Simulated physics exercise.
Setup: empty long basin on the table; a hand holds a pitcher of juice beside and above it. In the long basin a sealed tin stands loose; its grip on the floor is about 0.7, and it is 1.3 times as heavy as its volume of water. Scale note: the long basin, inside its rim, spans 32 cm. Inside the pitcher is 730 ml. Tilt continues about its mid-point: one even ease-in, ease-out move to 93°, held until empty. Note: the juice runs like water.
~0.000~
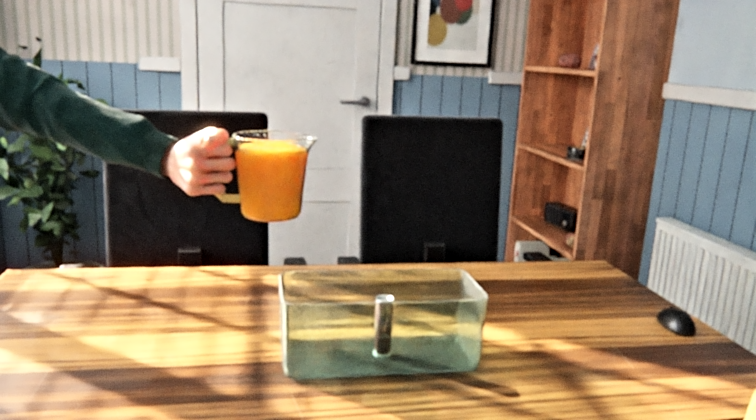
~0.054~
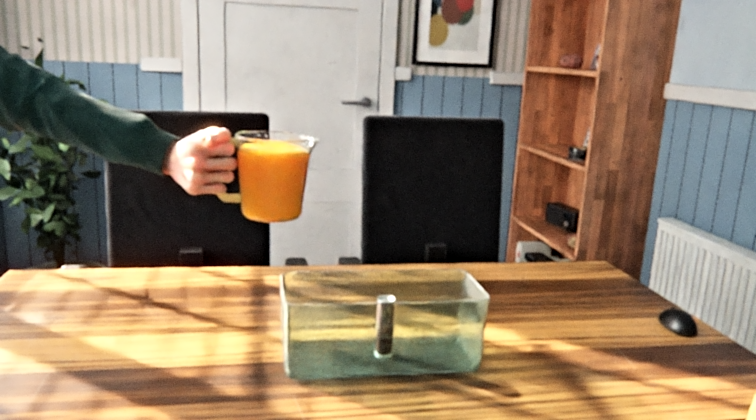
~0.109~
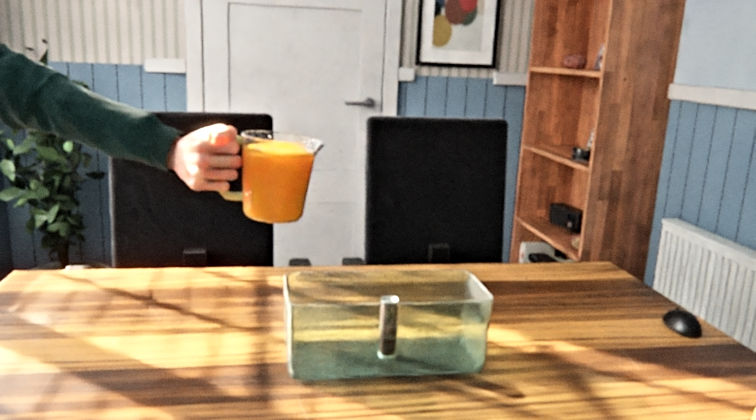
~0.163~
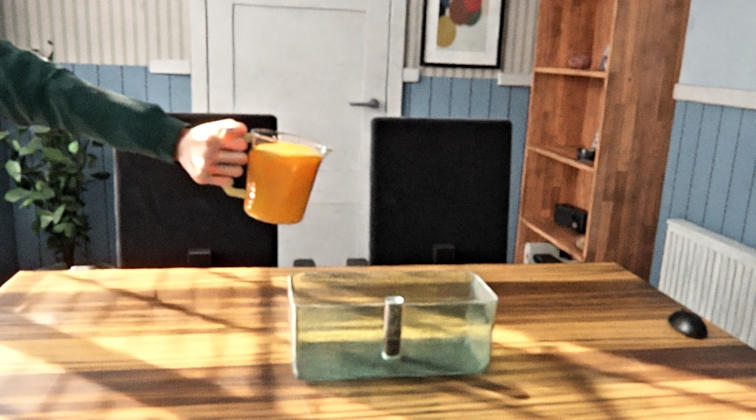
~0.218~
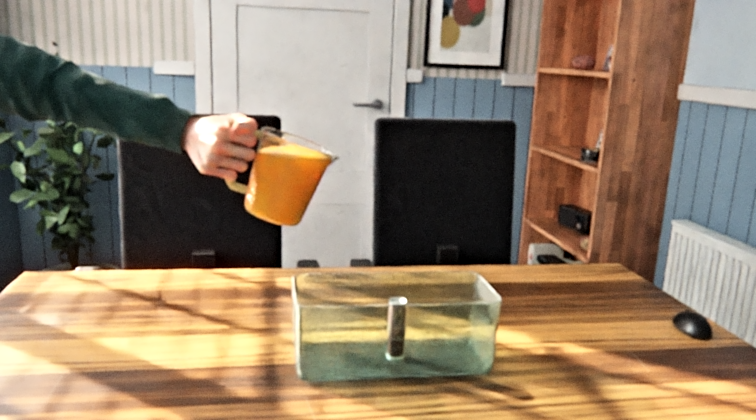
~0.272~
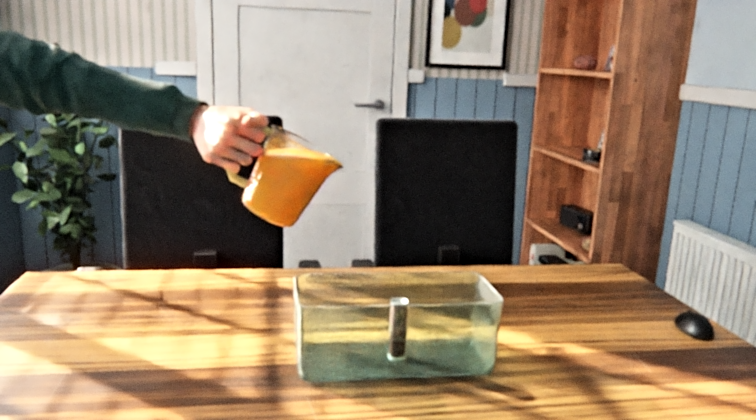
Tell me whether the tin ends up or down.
Down.
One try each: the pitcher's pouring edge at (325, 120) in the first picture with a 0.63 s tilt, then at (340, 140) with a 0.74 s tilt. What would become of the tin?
Run one: It tumbles. Run two: It does not tip.
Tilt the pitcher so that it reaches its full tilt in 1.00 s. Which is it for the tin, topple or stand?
Outcome - the tin comes down.
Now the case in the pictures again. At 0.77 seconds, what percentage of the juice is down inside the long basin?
Roughly 50 %.
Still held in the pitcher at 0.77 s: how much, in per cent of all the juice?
24 per cent or thereabouts.
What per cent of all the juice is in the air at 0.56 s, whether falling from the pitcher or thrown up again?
26 per cent.
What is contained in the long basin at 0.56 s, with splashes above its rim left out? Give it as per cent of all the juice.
8 %, give or take.
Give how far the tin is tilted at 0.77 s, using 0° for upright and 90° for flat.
I'd say it's tipped close to 5 degrees.
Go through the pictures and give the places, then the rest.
In the first frame, tilt 0°; pouring edge (317, 138); surface from (237, 147) to (307, 148); the long basin's rim runs from (281, 288) to (475, 284); the tin's top is at (385, 301).
In the second frame, tilt 1°; pouring edge (319, 140); surface from (239, 147) to (309, 149).
In the third frame, tilt 5°; pouring edge (325, 143); surface from (244, 147) to (314, 151).
In the fourth frame, tilt 11°; pouring edge (333, 149); surface from (251, 149) to (322, 153).
In the fifth frame, tilt 19°; pouring edge (339, 157); surface from (258, 152) to (331, 156).
In the sixth frame, tilt 28°; pouring edge (344, 166); surface from (258, 160) to (341, 161).
By 0.56 s the tilt is 80° and 66 per cent is still to pour; the tin stands where it began.
By 0.77 s the tilt is 93° and 25 per cent is still to pour; the tin leans 5°.
By 1.00 s the tilt is 93° and 7 per cent is still to pour; the tin lies on its side.
By 1.24 s the tilt is 93° and 2 per cent is still to pour; the tin lies on its side.
At rest the tin lies on its side.
